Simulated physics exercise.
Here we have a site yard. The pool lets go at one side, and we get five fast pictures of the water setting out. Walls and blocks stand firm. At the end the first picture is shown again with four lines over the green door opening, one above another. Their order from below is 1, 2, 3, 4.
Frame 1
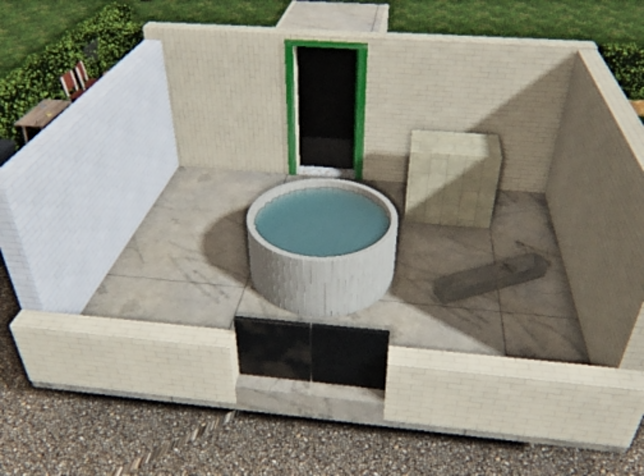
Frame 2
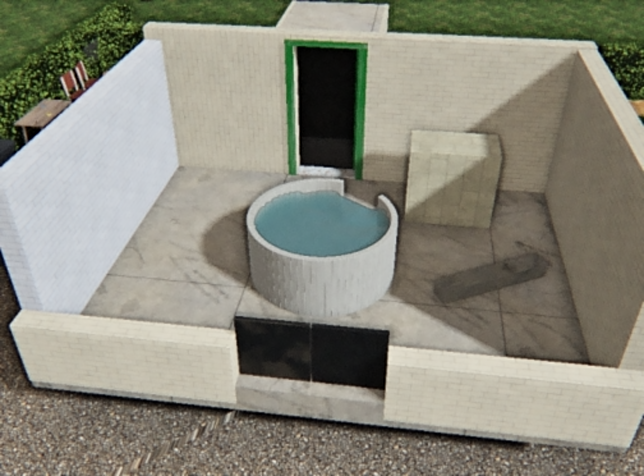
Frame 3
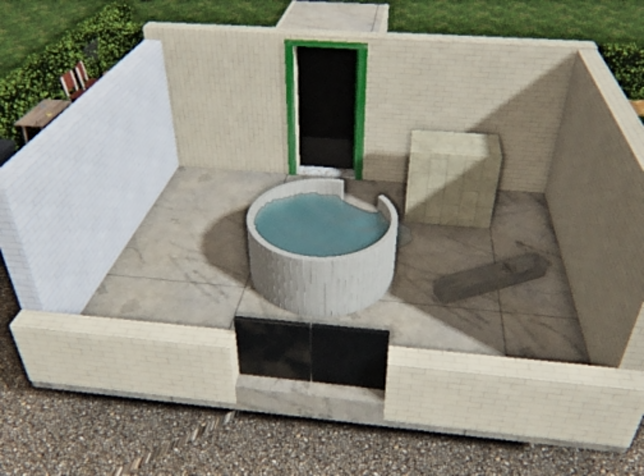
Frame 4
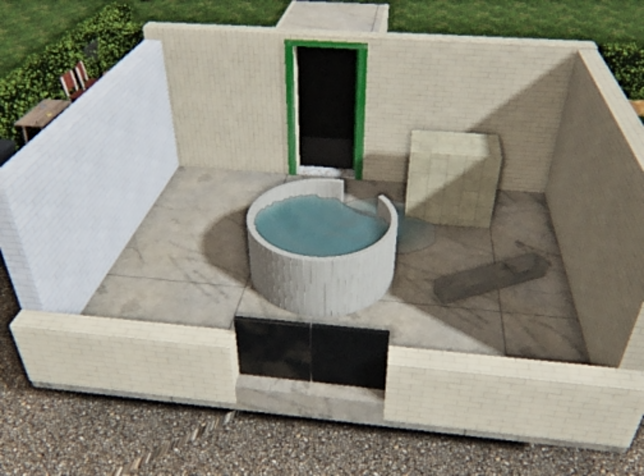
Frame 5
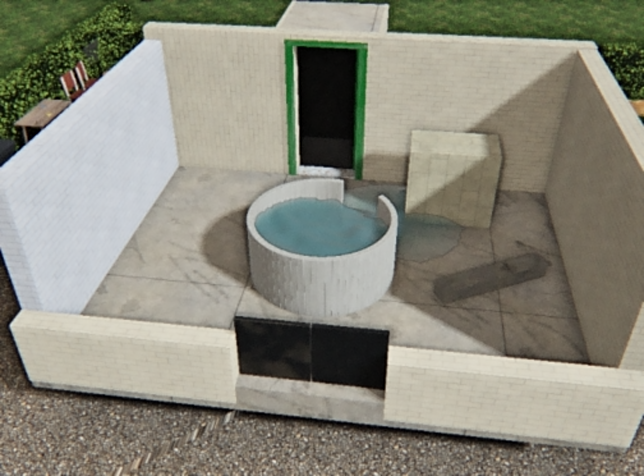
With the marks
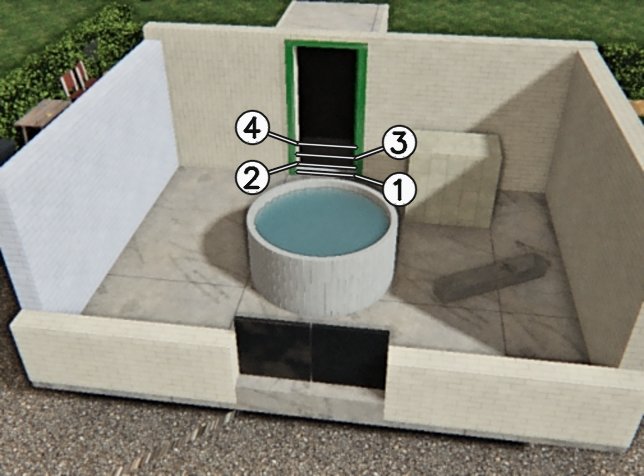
A walled yard with pale brick walls and a stone-tiled floor is seen from above at a fixed angle, with grass and hedges behind. A round grey pool of blue water stands in the middle, a green-framed doorway behind it, a pale block and a low grey slab to the right, and a dark shut gate in front. A gap opens in the pool's back-right rim, and water pours out, spreading rightward across the floor toward the block.
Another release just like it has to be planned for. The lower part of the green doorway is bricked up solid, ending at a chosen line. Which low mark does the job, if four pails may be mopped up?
Line 2 just does it.
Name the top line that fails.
It is 1.
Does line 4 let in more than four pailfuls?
No.
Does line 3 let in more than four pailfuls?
No.
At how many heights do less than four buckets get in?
Three of the four.
On the marked copy, 1 at (326, 173); 2 at (326, 165); 3 at (326, 156); 4 at (326, 145); from the bottom up 1, 2, 3, 4.
If 1 is chosen, about 8 bucketfuls get in.
If 2 is chosen, a splash gets over, under a bucket.
If 3 is chosen, nothing gets over.
If 4 is chosen, nothing gets over.
